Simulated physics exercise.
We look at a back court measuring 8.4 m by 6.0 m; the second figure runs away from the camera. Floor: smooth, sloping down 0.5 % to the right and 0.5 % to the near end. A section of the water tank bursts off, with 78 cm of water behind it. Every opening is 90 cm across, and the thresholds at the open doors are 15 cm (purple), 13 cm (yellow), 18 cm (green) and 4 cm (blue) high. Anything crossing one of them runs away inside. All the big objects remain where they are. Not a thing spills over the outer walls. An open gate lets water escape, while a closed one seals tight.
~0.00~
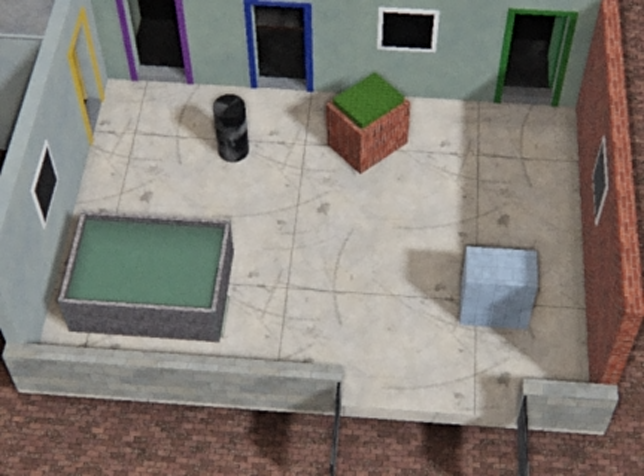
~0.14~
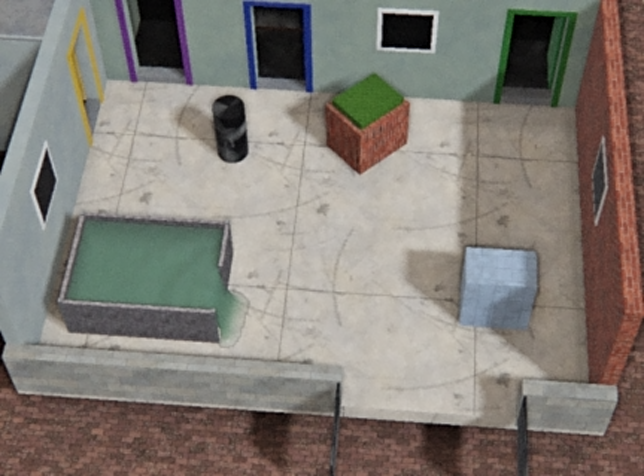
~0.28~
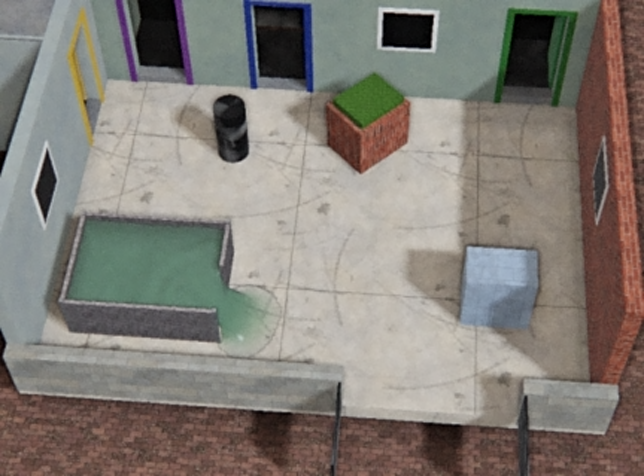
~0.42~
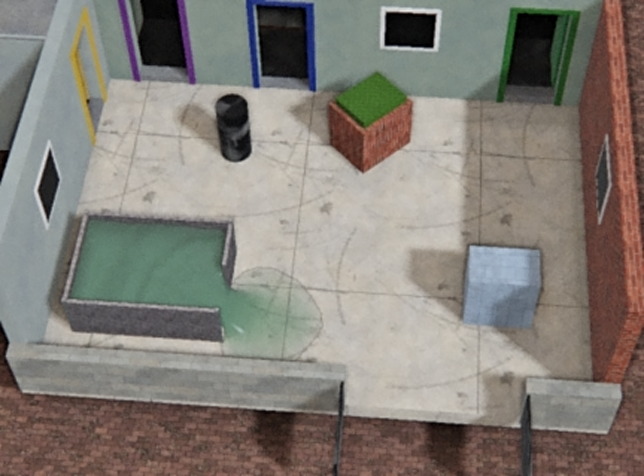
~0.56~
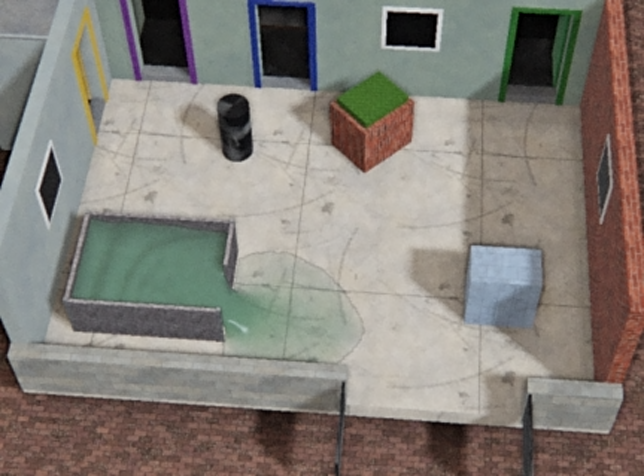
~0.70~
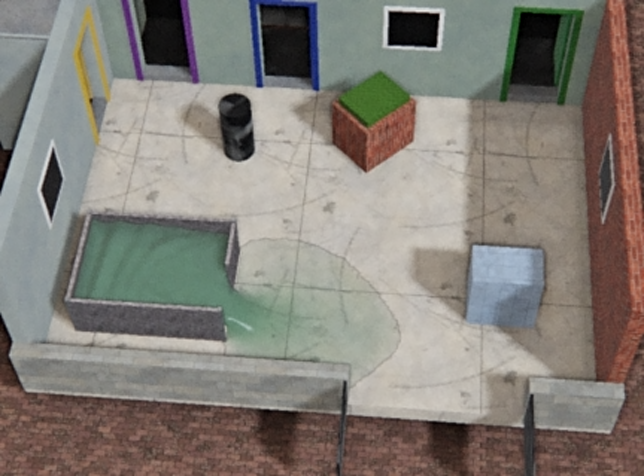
In a walled courtyard with coloured doorways, a grassy-topped brick block and a pale blue box, the right side of a water tank broke open, and greenish water poured out, spreading rightward across the floor.
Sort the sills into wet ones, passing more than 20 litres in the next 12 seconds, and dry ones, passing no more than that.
Purple door: Dry; yellow door: Dry; green door: Dry; blue door: Dry.
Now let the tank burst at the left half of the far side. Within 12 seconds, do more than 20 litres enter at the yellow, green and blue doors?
Log - yellow: Threshold topped, green: Threshold not reached, blue: Threshold topped.
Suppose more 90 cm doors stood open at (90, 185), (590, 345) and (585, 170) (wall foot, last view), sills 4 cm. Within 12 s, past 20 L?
In that order: Short of it, beyond it, beyond it.
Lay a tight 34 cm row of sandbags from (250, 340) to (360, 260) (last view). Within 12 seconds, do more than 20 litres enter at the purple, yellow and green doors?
Against the limit, the purple door stays within it, the yellow door stays within it and the green door stays within it.
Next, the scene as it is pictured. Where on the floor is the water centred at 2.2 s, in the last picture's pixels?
Roughly (254, 304).
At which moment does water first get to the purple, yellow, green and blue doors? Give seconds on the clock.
Purple: 8.5 s; yellow: 10.0 s; green: 4.0 s; blue: 7.0 s.
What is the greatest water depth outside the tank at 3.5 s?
Up to some 30 cm.
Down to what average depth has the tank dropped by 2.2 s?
It averages close to 45 centimetres.
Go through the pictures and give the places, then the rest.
The first picture shows the water tank at (147, 263) is whole and still, 78 cm deep.
In the second picture, water pours out at (218, 307) and has run 0.5 m, to (222, 345); typically 9 cm deep outside, 78 cm at the water tank's back.
In the third picture, the front is at (275, 308), 0.9 m from the gap at (219, 308); 0.8 m2 of floor is under water; 78 cm left at the back of the water tank.
In the fourth picture, water pours out at (222, 309) and has run 1.4 m, to (315, 313); typically 7 cm deep outside, 78 cm at the water tank's back.
In the fifth picture, water pours out at (223, 308) and has run 2.1 m, to (357, 336); typically 5 cm deep outside, 75 cm at the water tank's back.
In the sixth picture, water pours out at (225, 308) and has run 2.6 m, to (393, 338); typically 4 cm deep outside, 68 cm at the water tank's back.
After 1.4 s water covers 25 % of the floor and is deepest (40 cm) near (236, 320); purple door not reached, yellow door not reached, green door not reached, blue door not reached.
After 2.2 s water covers 35 % of the floor and is deepest (32 cm) near (236, 320); purple door not reached, yellow door not reached, green door not reached, blue door not reached.
After 3.5 s water covers 45 % of the floor and is deepest (30 cm) near (586, 375); purple door not reached, yellow door not reached, green door not reached, blue door not reached.
After 7.0 s water covers 60 % of the floor and is deepest (16 cm) near (576, 164); purple door not reached, yellow door not reached, green door 13 cm at the sill, 0 L in, blue door 2 cm at the sill, 0 L in.
After 12.0 s water covers 85 % of the floor and is deepest (10 cm) near (580, 258); purple door 1 cm at the sill, 0 L in, yellow door 3 cm at the sill, 0 L in, green door 8 cm at the sill, 0 L in, blue door 2 cm at the sill, 0 L in.
